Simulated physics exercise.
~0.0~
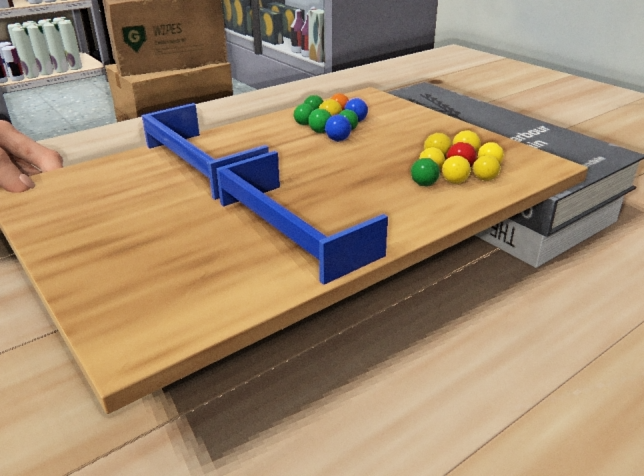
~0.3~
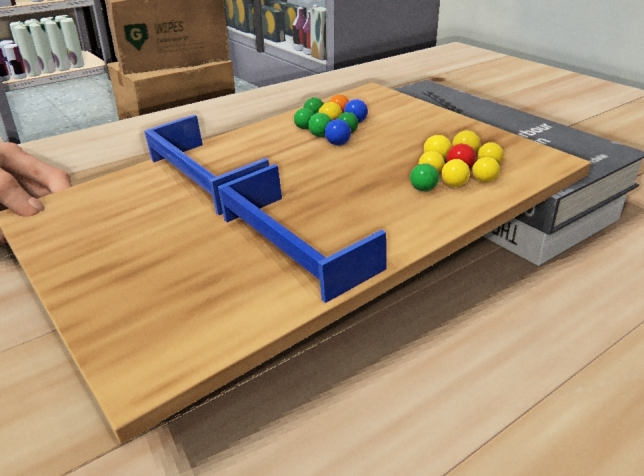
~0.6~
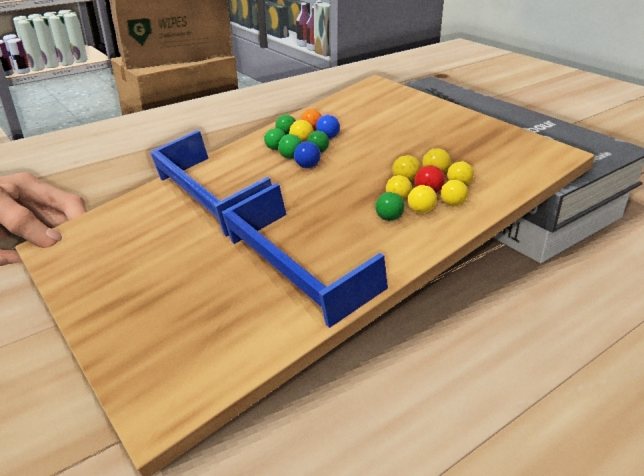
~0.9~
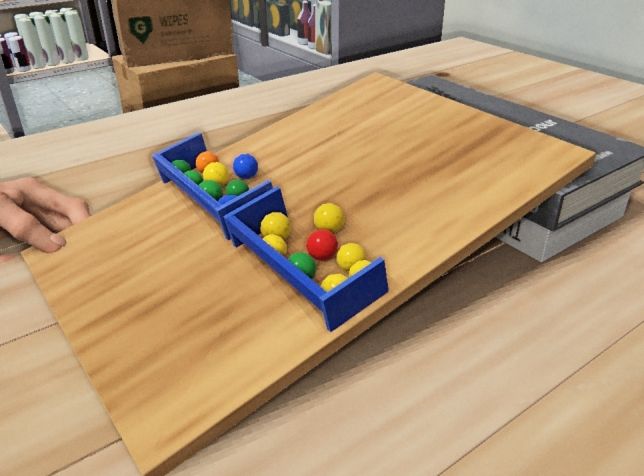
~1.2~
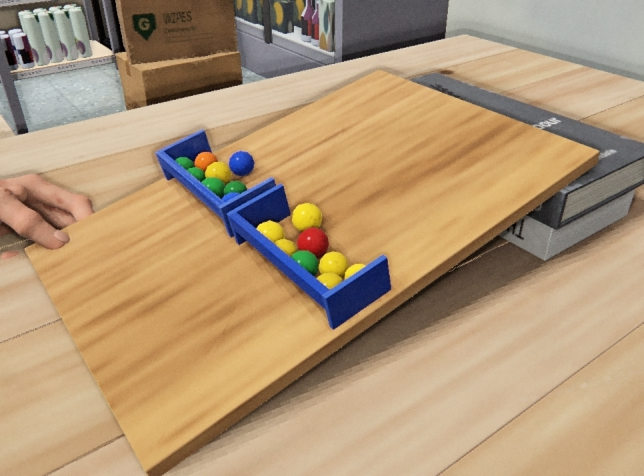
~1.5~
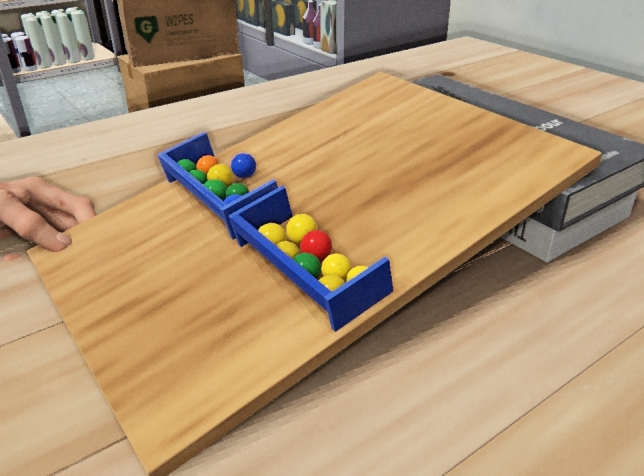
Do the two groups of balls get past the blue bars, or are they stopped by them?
Both groups are stopped by the blue bars, the nearer balls at the nearer bar and the farther balls at the farther one.
